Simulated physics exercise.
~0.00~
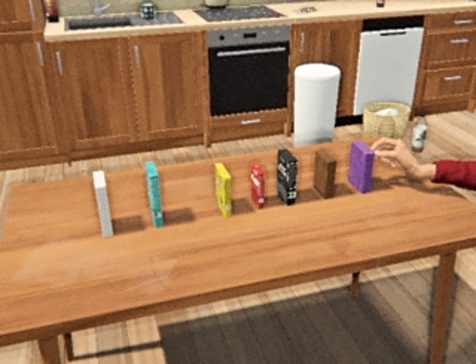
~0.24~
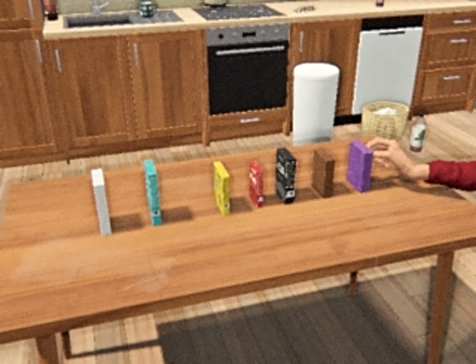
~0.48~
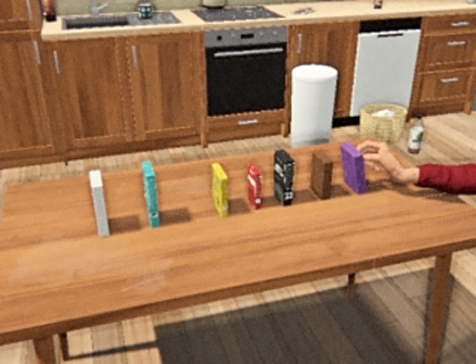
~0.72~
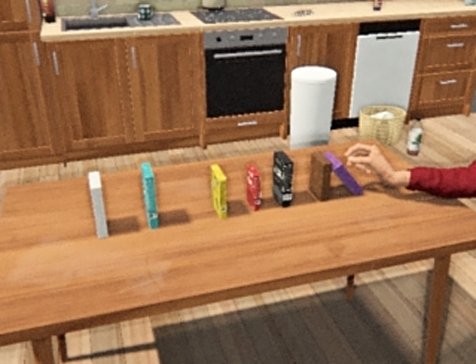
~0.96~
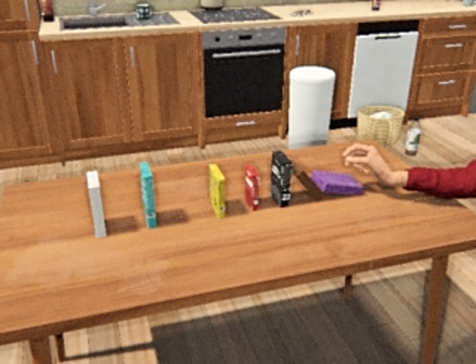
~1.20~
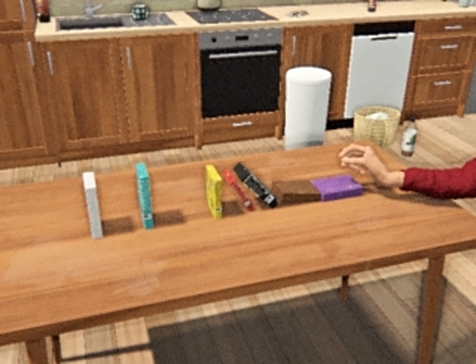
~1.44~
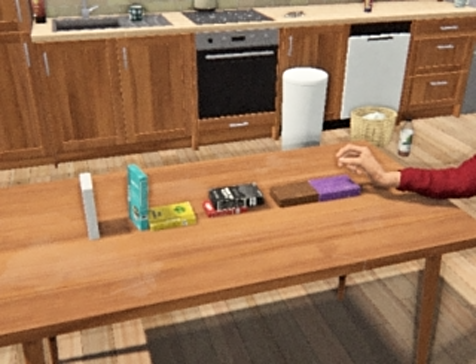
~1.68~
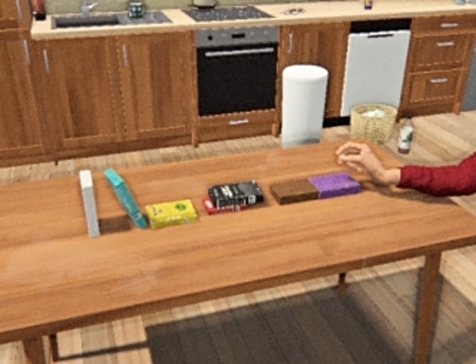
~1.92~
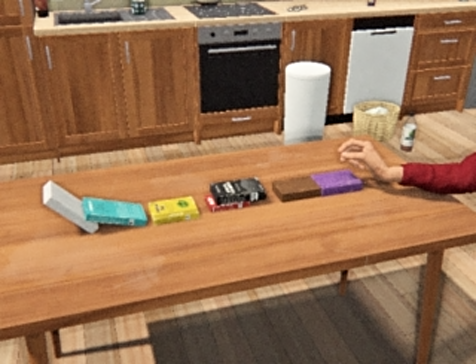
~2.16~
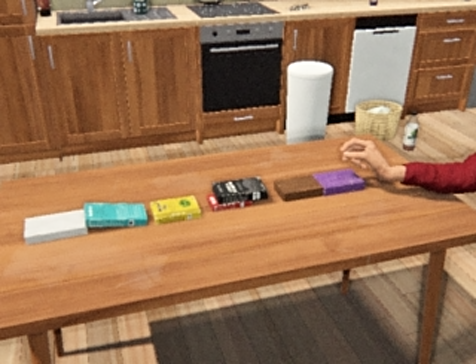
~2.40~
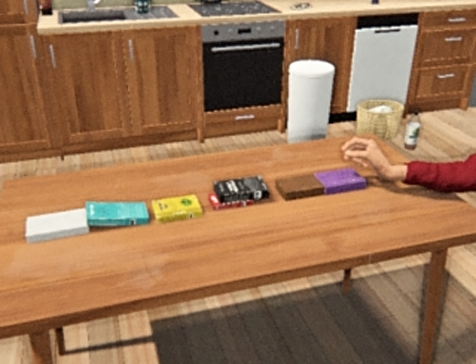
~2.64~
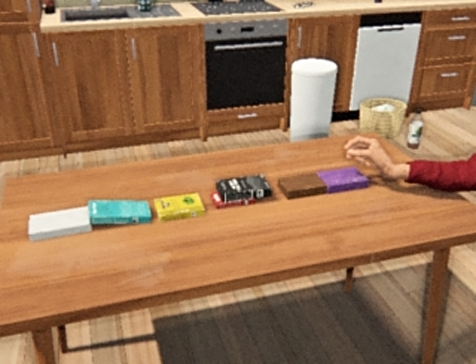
A purple block tipped over to the left under someone's fingertips at a wooden kitchen table, knocking down the brown, black, red, yellow, turquoise and white pieces in turn, until all seven lay flat in a row beside the still hand.
